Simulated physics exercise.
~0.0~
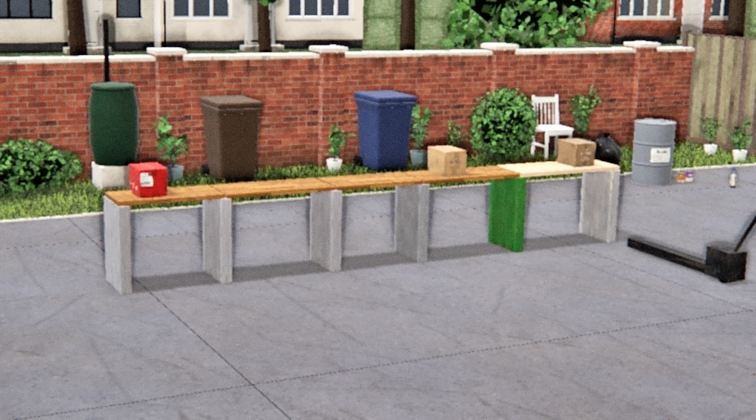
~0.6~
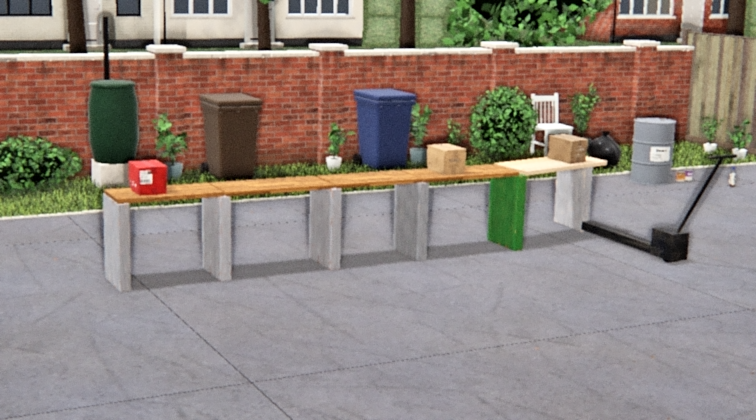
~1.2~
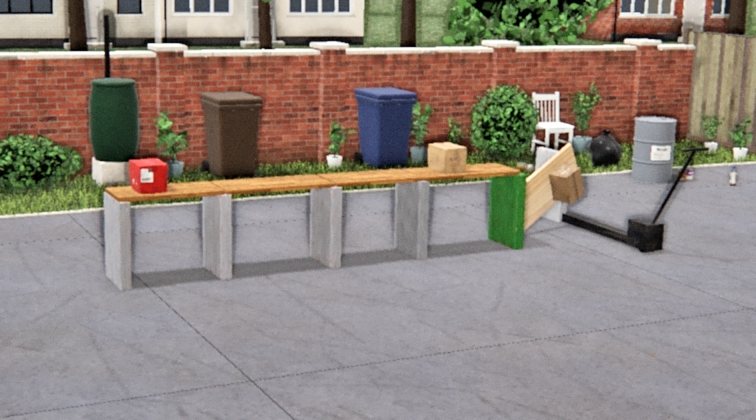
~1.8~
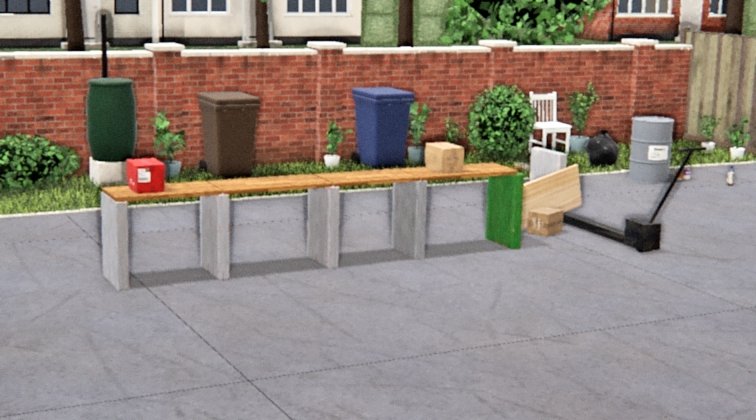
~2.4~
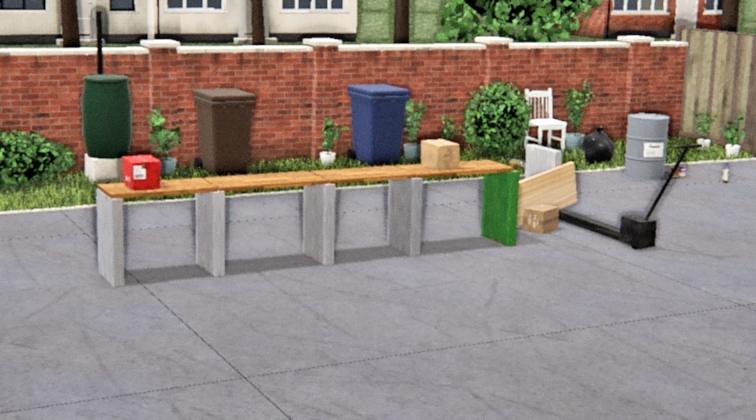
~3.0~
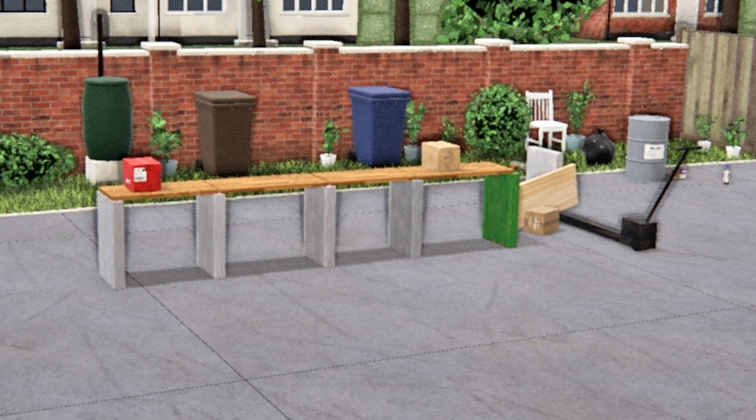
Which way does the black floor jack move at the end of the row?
The jack moves to the left, in toward the row of boards and uprights.
